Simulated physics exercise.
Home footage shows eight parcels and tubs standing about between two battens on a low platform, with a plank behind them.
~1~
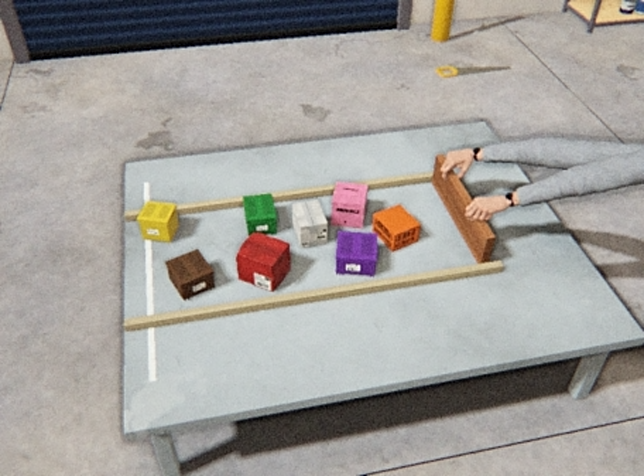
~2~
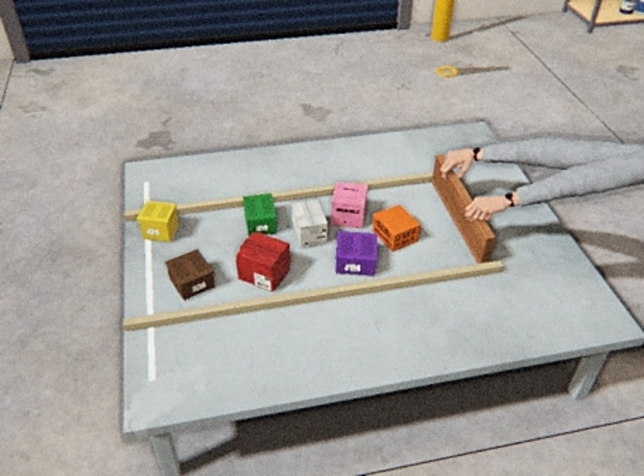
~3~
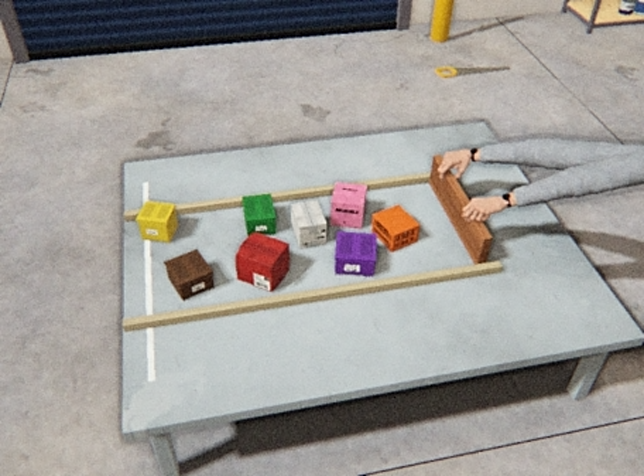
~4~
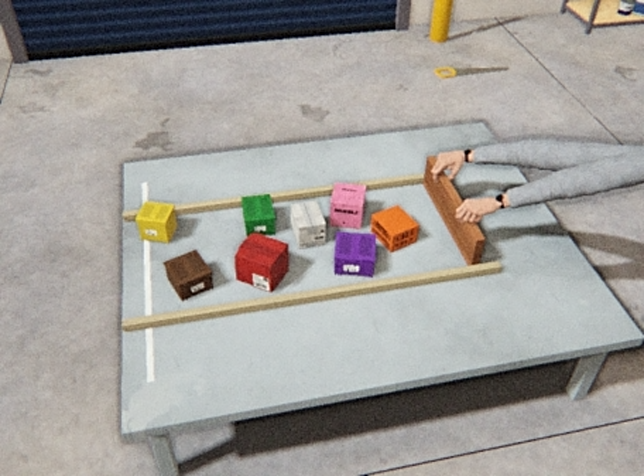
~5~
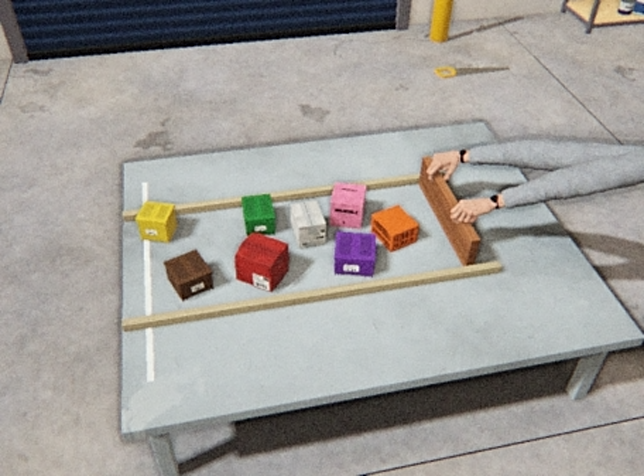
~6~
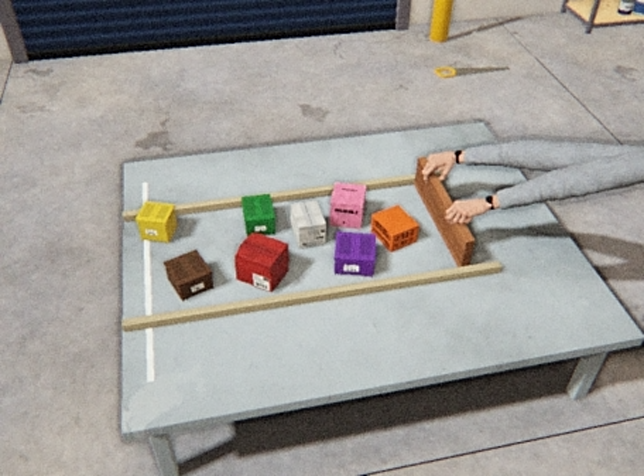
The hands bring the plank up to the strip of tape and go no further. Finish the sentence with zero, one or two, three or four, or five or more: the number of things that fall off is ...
The number of things that fall off is five or more.
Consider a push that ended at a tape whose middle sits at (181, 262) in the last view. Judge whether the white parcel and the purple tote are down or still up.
Here's the result: The white parcel keeps its place, while as for the purple tote, it keeps its place.
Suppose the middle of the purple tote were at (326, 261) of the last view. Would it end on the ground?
Placed like that, it is still there afterwards.
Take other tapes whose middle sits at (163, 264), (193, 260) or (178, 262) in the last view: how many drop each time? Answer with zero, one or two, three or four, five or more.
Going through the places as listed, I'd say 5 or more, then 1 or 2, then three to four.
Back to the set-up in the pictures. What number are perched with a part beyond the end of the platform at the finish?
It comes to 3.
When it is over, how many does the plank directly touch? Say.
It is in contact with 3.
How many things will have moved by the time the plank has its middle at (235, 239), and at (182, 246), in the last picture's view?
The first number is 8, the next one 8.
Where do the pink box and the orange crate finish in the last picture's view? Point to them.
One is at about (127, 225), the other at about (129, 263).
A little later, none off yet; yellow tote at rest near (158, 223); brown tote at rest near (189, 275); red parcel at rest near (262, 262).
Next, none off yet; yellow tote at rest near (158, 223); brown tote shifted a little near (172, 278); red parcel shifted about its own width near (218, 271).
Later still, one off so far; yellow tote tilted a little near (109, 230); brown tote tilted well over near (101, 318); red parcel shifted well along near (144, 291).
When it is over, the number that fall off is five or more; down, white parcel, green tote, red parcel, brown tote and yellow tote.
